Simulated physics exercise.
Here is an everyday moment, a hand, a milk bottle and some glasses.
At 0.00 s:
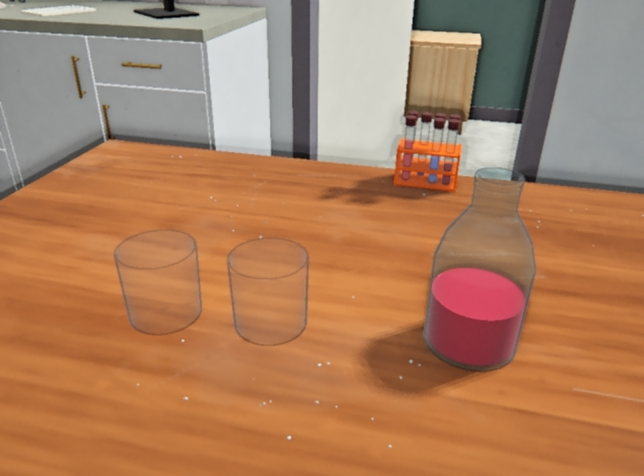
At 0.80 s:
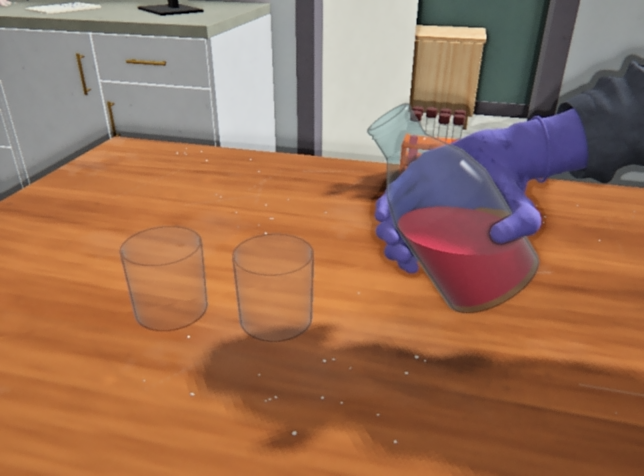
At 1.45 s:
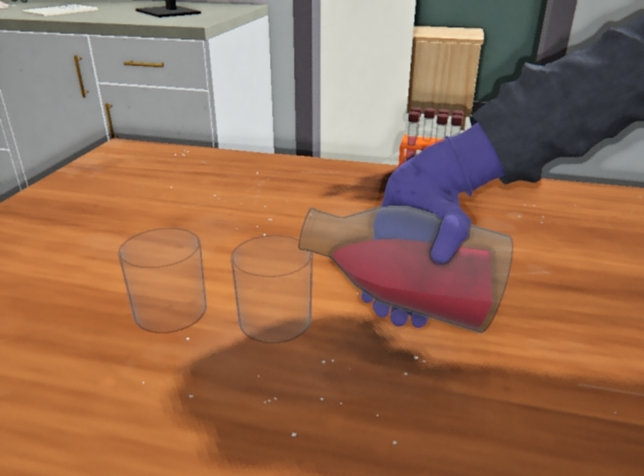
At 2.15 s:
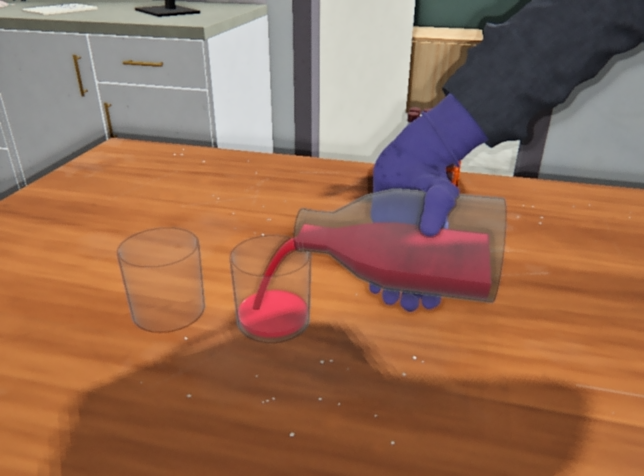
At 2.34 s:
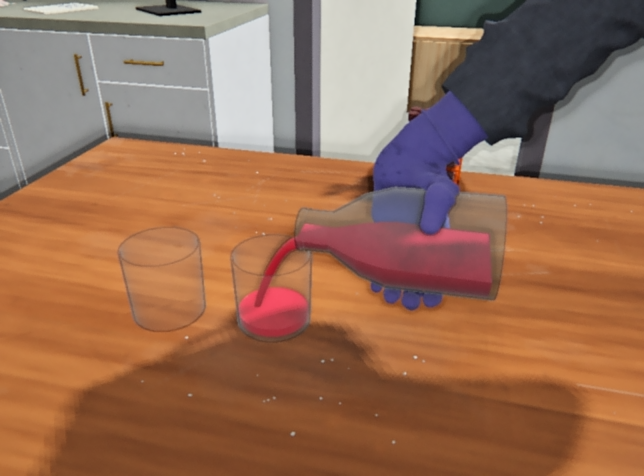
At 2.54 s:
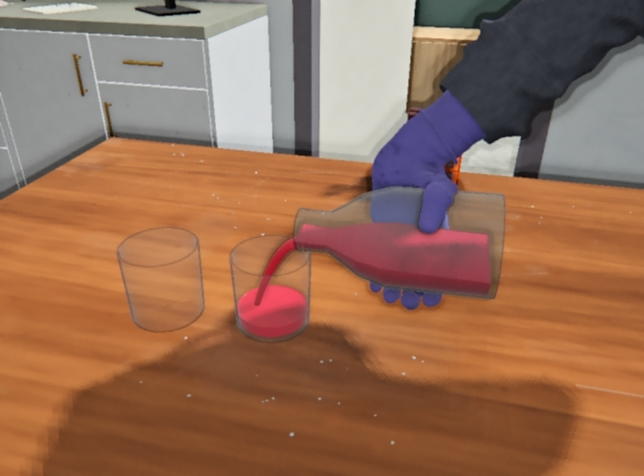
On a wooden table, a purple-gloved hand lifting a bottle of red liquid, tilting it left and pouring into the nearer glass.
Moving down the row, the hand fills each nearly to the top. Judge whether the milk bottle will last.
It runs dry first.
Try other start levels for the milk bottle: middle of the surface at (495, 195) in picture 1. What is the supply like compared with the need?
Looks like it does the job, I'd say.
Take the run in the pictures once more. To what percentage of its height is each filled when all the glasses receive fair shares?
50%, roughly.
Around 4.4 s, the first is about half full.
Around 10.8 s, the first is done and the milk bottle has a little of its load.
Around 17.3 s, the milk bottle is empty with one filled and the next at a little of a serving.
